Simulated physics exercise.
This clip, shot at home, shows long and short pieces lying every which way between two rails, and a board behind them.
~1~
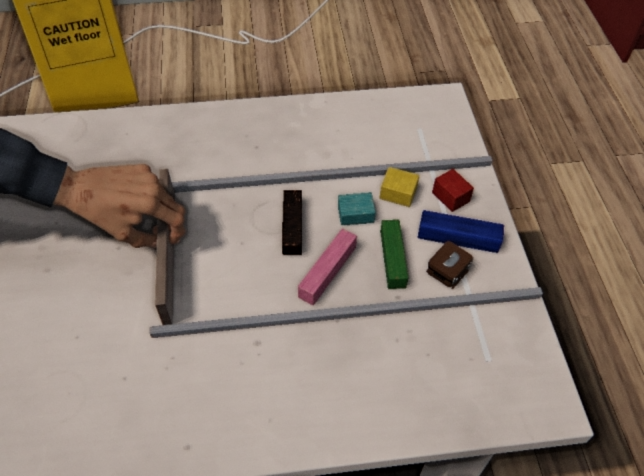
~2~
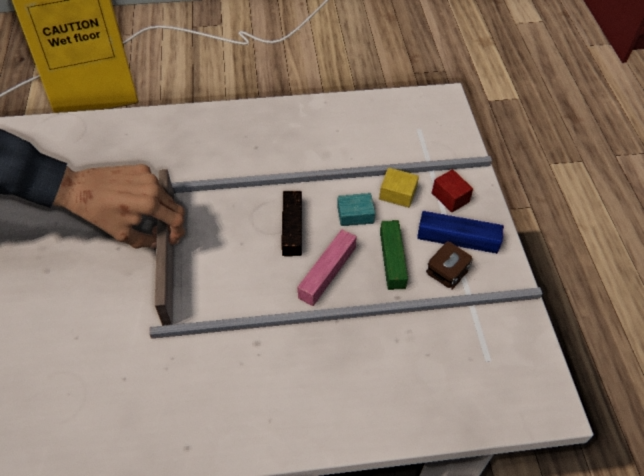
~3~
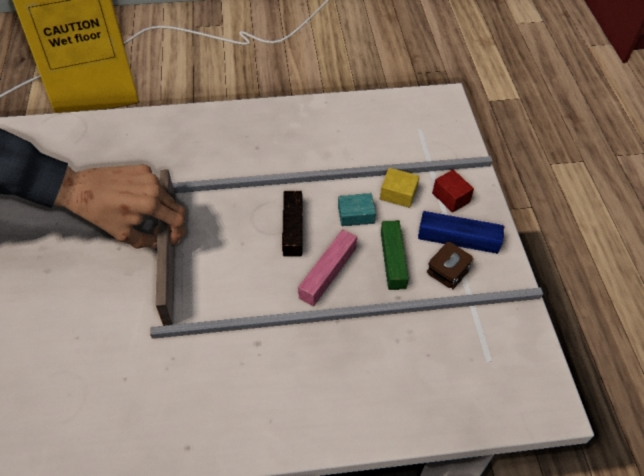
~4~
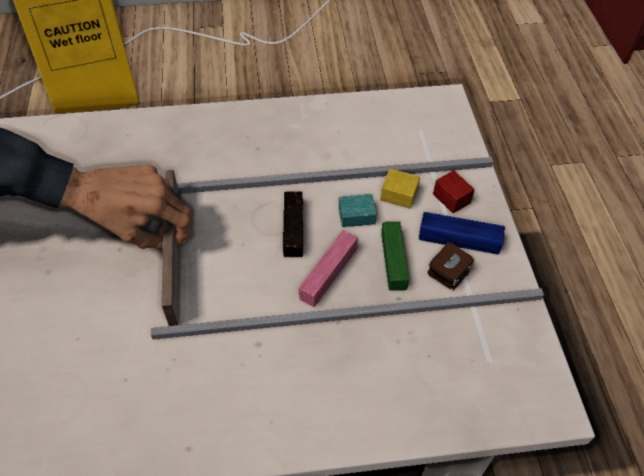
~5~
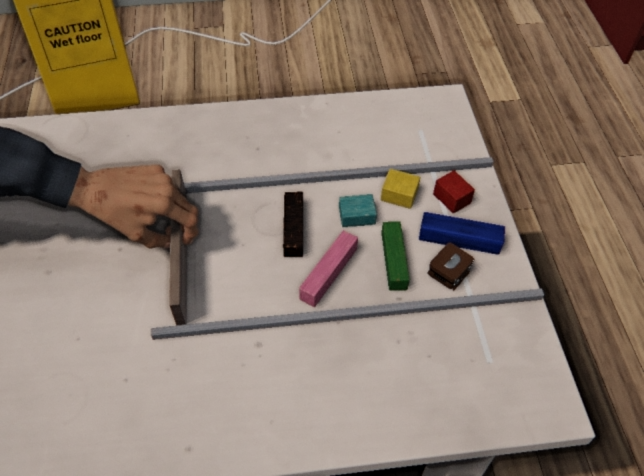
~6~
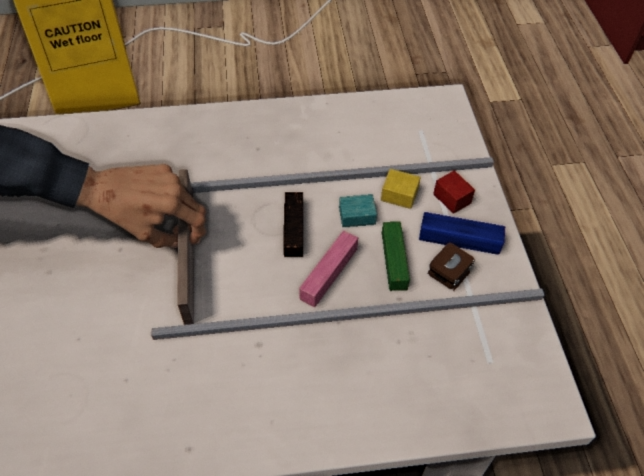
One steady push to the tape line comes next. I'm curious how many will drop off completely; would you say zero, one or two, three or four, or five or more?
One to two.
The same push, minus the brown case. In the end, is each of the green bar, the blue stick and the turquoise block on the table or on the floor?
Final state: Green bar in place, blue stick off, turquoise block in place.
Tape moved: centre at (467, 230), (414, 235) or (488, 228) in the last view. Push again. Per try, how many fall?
Going through each try, you'd get 3, 0 and 6.
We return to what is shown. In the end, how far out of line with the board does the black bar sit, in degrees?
About 0 degrees.
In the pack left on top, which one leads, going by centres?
Going by centres, it is the red block.
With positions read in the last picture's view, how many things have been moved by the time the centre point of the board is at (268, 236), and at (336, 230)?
By then 0, and later 3.
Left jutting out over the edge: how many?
2 is the number.
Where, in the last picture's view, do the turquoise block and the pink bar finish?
The one named first is at (482, 209), the next at (482, 255).
Soon after, none off yet; red block at rest near (454, 192); blue stick at rest near (462, 233); brown case at rest near (450, 268).
Then, none off yet; red block at rest near (454, 192); blue stick moving near (468, 233); brown case at rest near (450, 268).
At rest, the number that fall off is one or two; fallen, blue stick.
